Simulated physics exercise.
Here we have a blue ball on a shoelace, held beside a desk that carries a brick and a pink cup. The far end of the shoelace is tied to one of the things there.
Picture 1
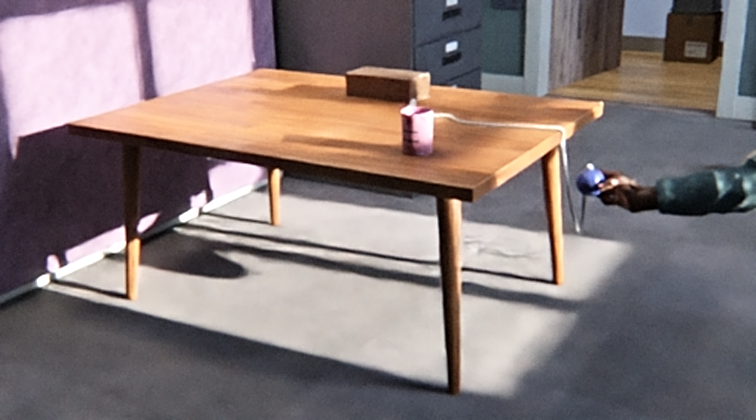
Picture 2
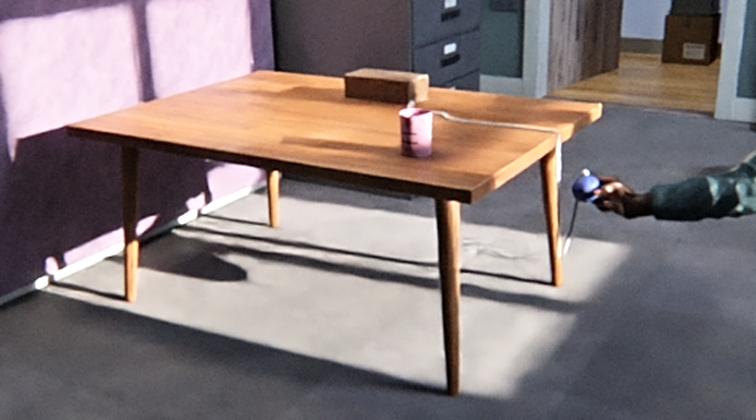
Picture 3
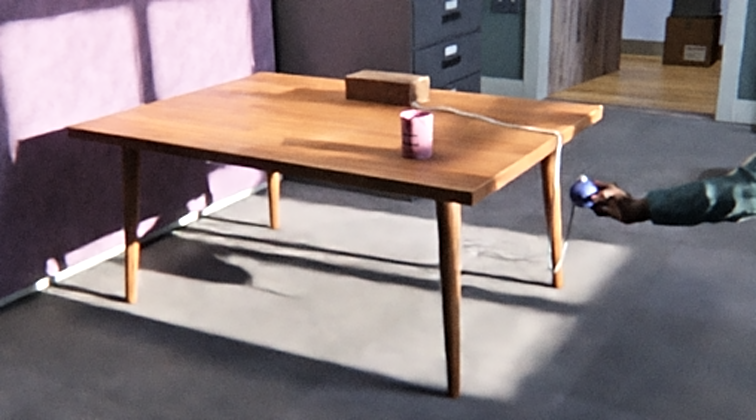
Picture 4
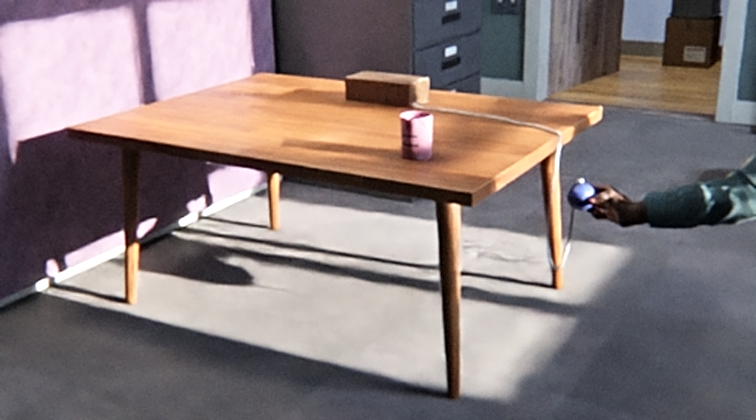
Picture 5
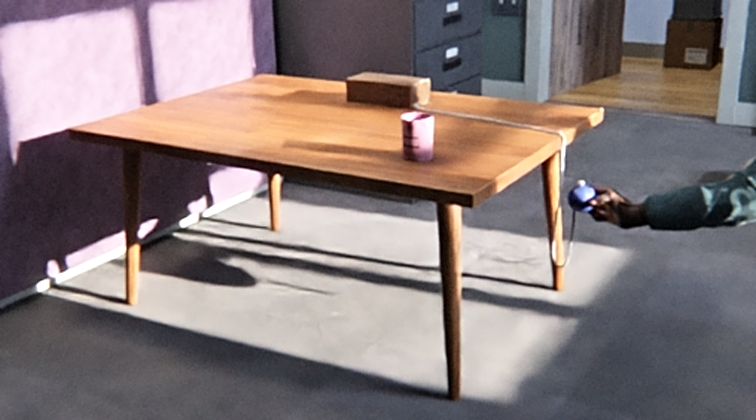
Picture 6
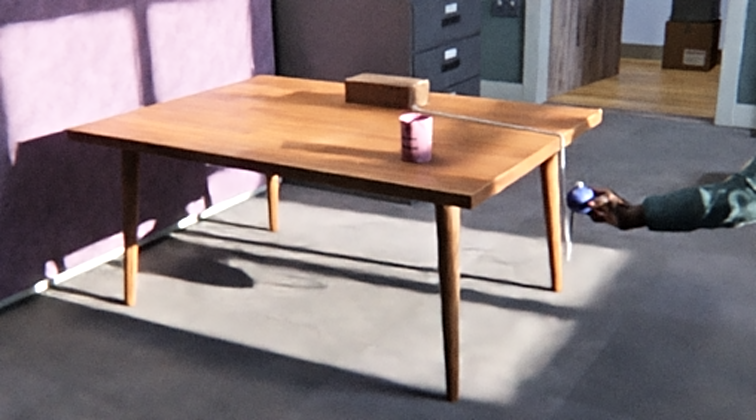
In this clip, a hand at the right holds a blue ball on a shoelace beside a wooden desk carrying a brick and a pink cup, lowering the ball very slightly while the shoelace shifts and the objects stay put.
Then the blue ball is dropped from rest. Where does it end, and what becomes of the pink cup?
As it turns out, the blue ball reaches the floor. The pink cup remains where it stands.
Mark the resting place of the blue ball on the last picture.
Near (571, 340).
Then, 0.26 s past the final frame, ball in the air near (575, 280); brick still; cup still.
Then, 0.68 s past the final frame, ball on the floor near (571, 340); brick still; cup still.
When it is over, ball on the floor near (571, 340); brick still; cup still. The blue ball lands on the floor and the pink cup keeps its place.
